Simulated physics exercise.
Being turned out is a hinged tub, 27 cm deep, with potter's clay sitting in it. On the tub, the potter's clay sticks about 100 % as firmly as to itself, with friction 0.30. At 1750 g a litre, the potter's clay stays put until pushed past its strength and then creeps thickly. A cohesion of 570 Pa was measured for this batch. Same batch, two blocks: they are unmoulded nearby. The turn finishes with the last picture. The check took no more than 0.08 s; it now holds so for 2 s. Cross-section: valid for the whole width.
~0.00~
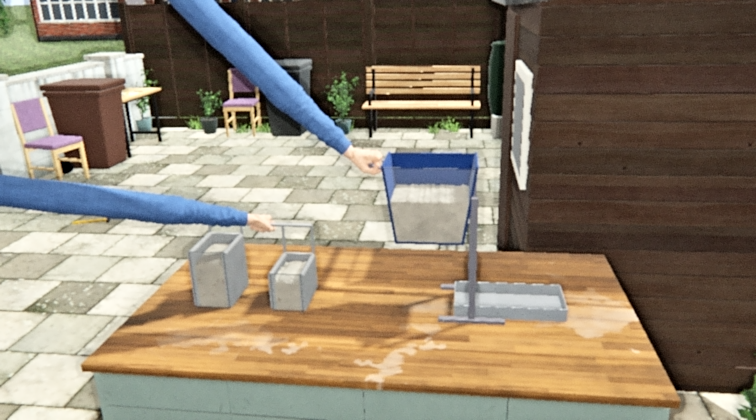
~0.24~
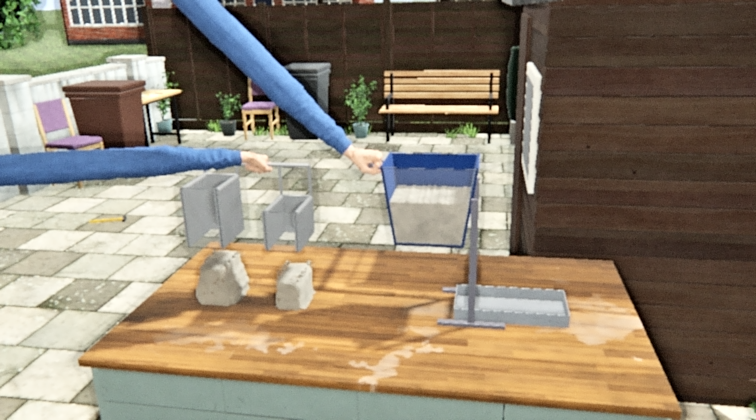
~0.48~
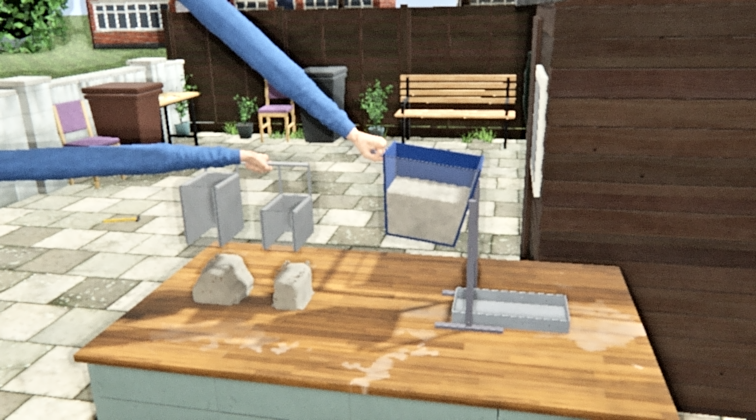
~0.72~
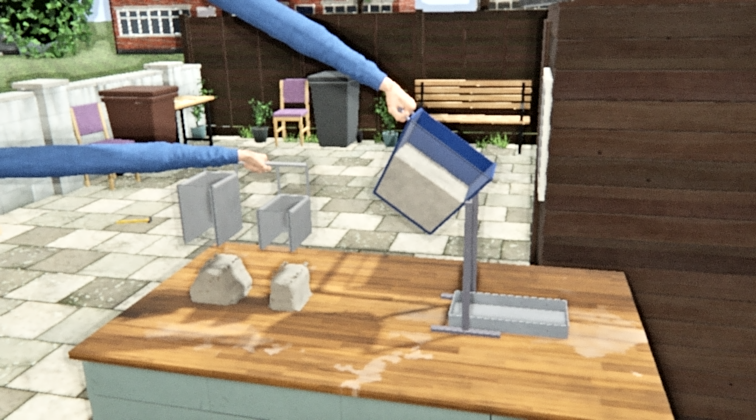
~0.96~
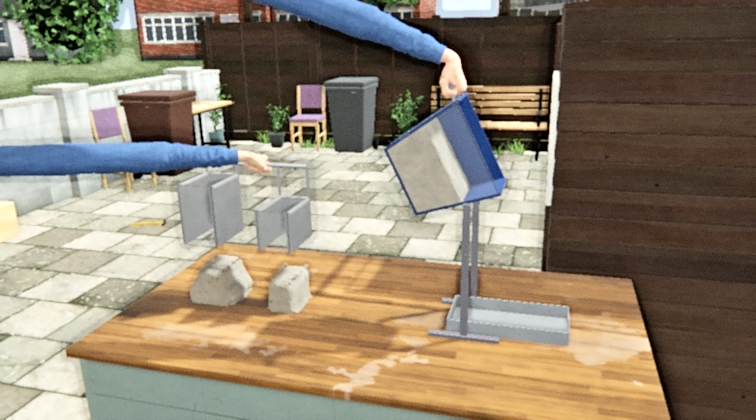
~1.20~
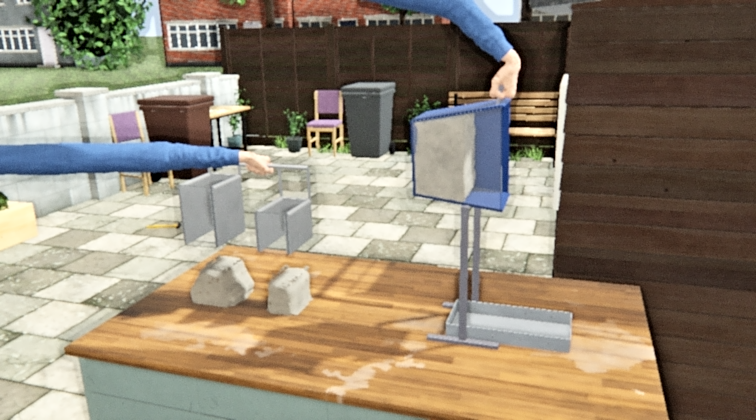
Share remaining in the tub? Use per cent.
Close to 69 %.
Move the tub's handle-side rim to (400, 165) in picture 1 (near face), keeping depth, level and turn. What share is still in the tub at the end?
100 %, roughly.
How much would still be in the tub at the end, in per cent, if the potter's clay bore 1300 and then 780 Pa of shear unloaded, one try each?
Try one gives 100 per cent, try two gives 100 per cent.
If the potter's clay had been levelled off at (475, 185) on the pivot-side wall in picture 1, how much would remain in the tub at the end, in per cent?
50 %.
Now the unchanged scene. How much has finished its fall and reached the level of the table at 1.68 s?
0 %.
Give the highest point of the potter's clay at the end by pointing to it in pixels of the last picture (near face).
Somewhere near (427, 161) in the last view.
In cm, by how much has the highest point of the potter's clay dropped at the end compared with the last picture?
About 13 cm.
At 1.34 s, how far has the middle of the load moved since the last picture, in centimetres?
It has moved around 4 centimetres.
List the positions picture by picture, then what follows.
Handle-side rim at (384, 167), tilt 0 degrees; highest point of the potter's clay at (406, 201); test blocks 20 cm, 13 cm high (left to right), in the first frame.
Handle-side rim at (383, 167), tilt 0 degrees; highest point of the potter's clay at (406, 202); test blocks 16 cm, 12 cm high (left to right), in the second frame.
Handle-side rim at (385, 155), tilt 8 degrees; highest point of the potter's clay at (391, 192); test blocks 14 cm, 12 cm high (left to right), in the third frame.
Handle-side rim at (412, 120), tilt 35 degrees; highest point of the potter's clay at (398, 156); test blocks 14 cm, 12 cm high (left to right), in the fourth frame.
Handle-side rim at (458, 103), tilt 64 degrees; highest point of the potter's clay at (424, 128); test blocks 14 cm, 12 cm high (left to right), in the fifth frame.
Handle-side rim at (503, 108), tilt 88 degrees; highest point of the potter's clay at (458, 120); test blocks 14 cm, 12 cm high (left to right), in the sixth frame.
By 1.34 s, the tub is at 88 degrees and holds 100 %.
By 1.51 s, the tub is at 88 degrees and holds 95 %.
By 1.68 s, the tub is at 88 degrees and holds 76 %.
By 1.85 s, the tub is at 88 degrees and holds 69 %.
By 3.20 s, at the end, the tub is at 88 degrees and holds 69 %.
